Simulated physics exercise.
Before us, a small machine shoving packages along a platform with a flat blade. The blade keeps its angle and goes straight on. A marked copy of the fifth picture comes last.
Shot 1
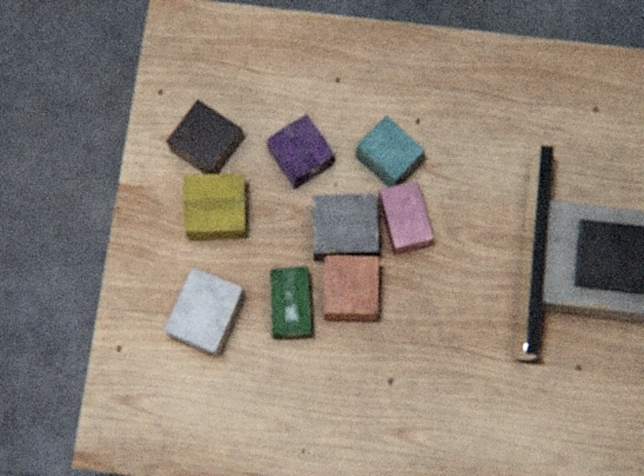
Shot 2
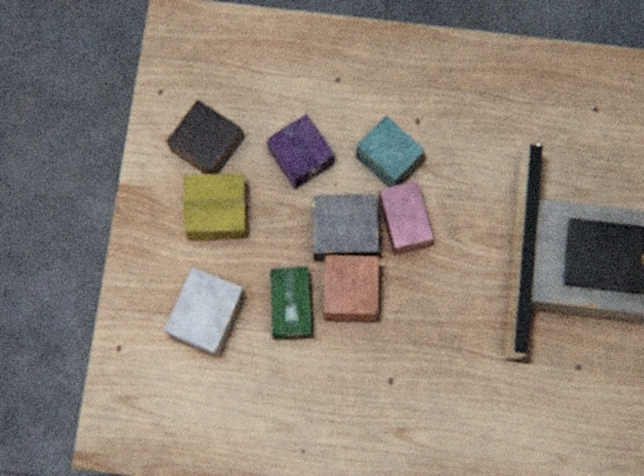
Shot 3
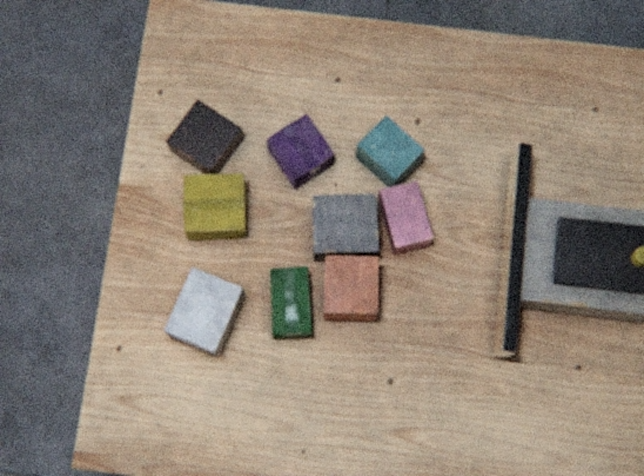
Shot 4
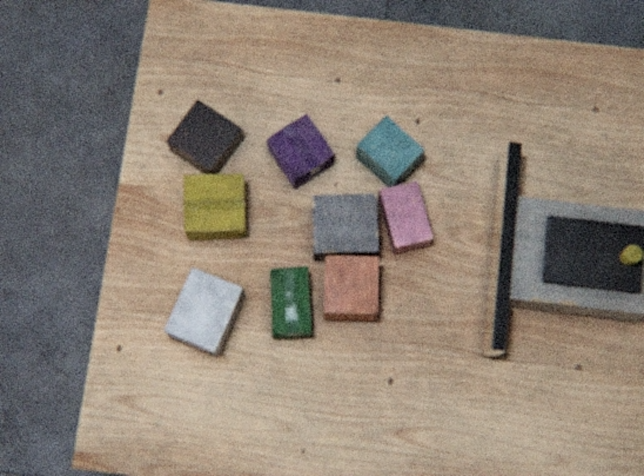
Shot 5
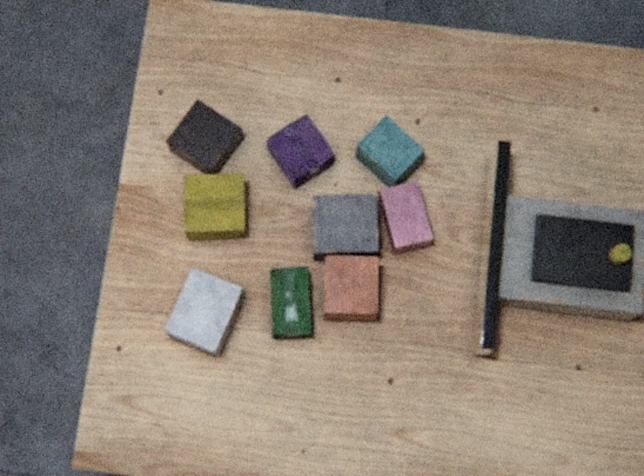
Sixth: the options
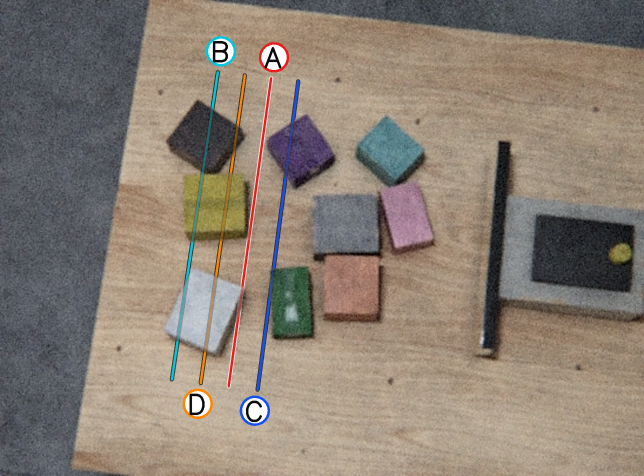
A small machine with a flat dark blade sliding slowly left across a wooden platform toward a group of still, colourful blocks.
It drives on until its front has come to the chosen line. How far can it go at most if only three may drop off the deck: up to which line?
At B, and not beyond.
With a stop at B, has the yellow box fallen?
Yes.
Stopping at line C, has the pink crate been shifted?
Yes.
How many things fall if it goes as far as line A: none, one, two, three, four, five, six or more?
In all, none.
On the copy, A at (251, 227); B at (196, 221); C at (279, 230); D at (224, 224).
On B. First, robot (465, 239); turquoise crate (354, 146); grey crate (308, 224).
Then, robot (357, 226); yellow box (143, 199); white crate (143, 310).
Finally, robot (274, 217); white crate over the edge; yellow box over the edge; two fallen.
By contrast, A is within the limit but short; C is within the limit but short; D is within the limit but short.
